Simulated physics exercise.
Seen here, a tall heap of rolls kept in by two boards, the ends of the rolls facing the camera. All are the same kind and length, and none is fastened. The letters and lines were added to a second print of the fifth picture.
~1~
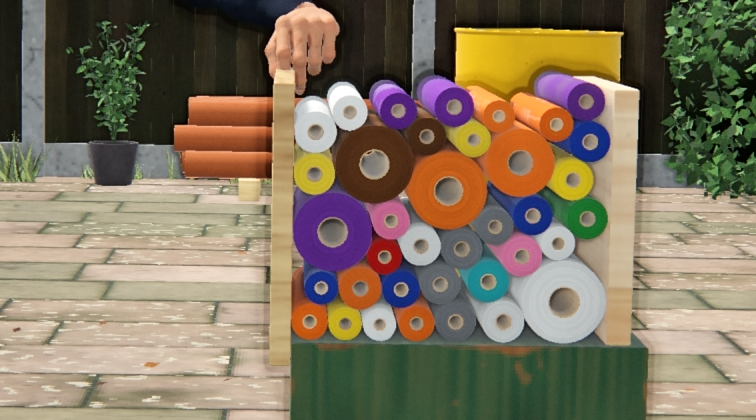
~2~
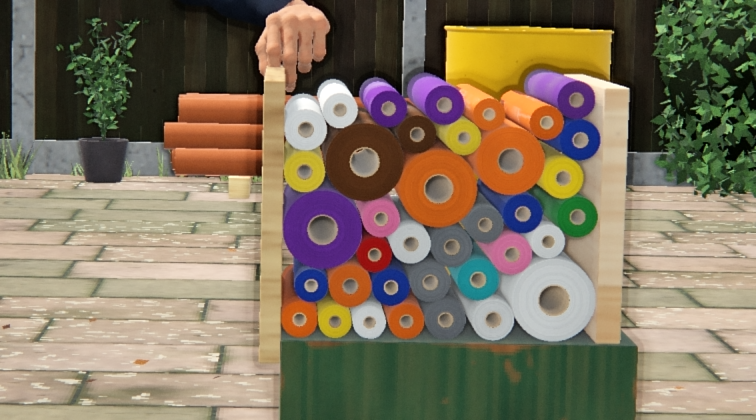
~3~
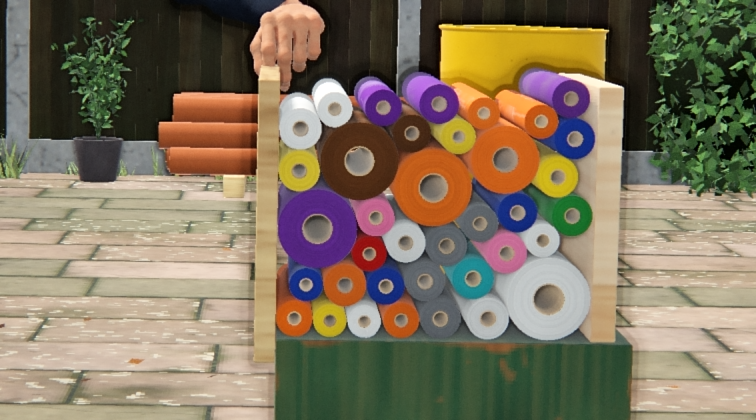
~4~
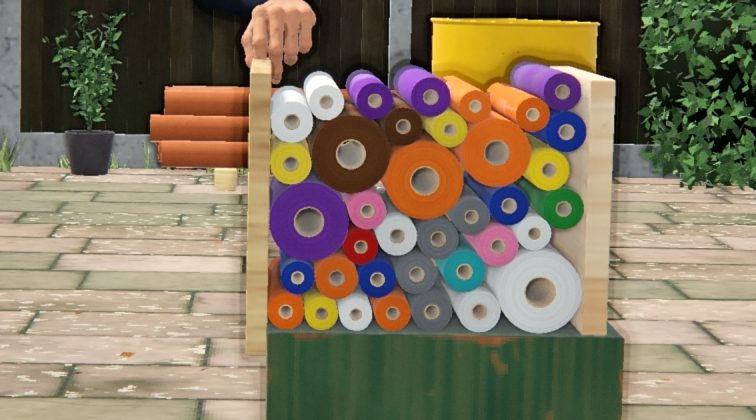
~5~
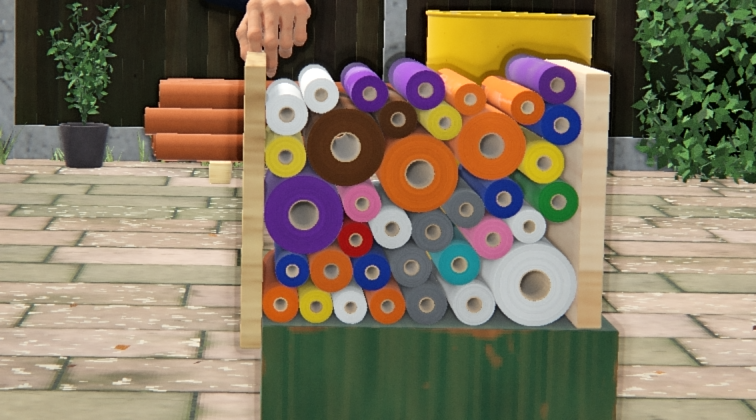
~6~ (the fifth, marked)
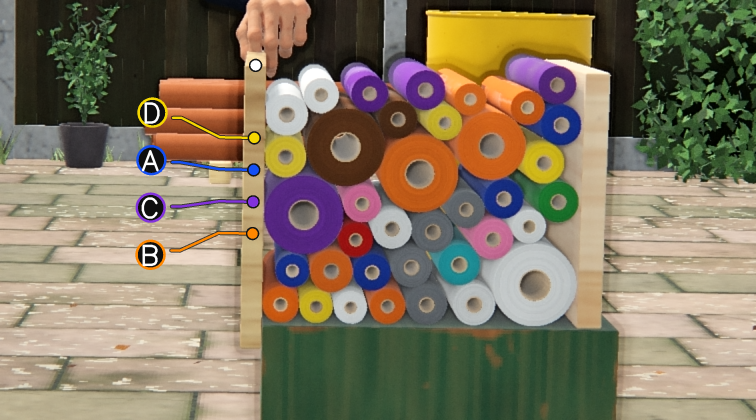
On a paved yard before a dark fence, a tall heap of multicoloured rolls sits between two boards on a green base, a hand resting atop the left board, as the whole view shifts slightly and the rolls keep their arrangement.
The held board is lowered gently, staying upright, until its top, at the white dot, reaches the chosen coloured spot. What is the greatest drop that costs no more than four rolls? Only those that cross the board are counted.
At most to B.
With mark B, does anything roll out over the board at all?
Yes, at B.
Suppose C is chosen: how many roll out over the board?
The count is three.
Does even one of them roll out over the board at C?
Yes.
On the copy, A at (253, 170); B at (252, 234); C at (253, 202); D at (254, 138); the white dot at (255, 65).
On B. First, top of the board (265, 142).
Then, top of the board (263, 229).
Finally, top of the board (263, 233), three out over the board.
By contrast, A two out over the board; C three out over the board; D none out over the board.
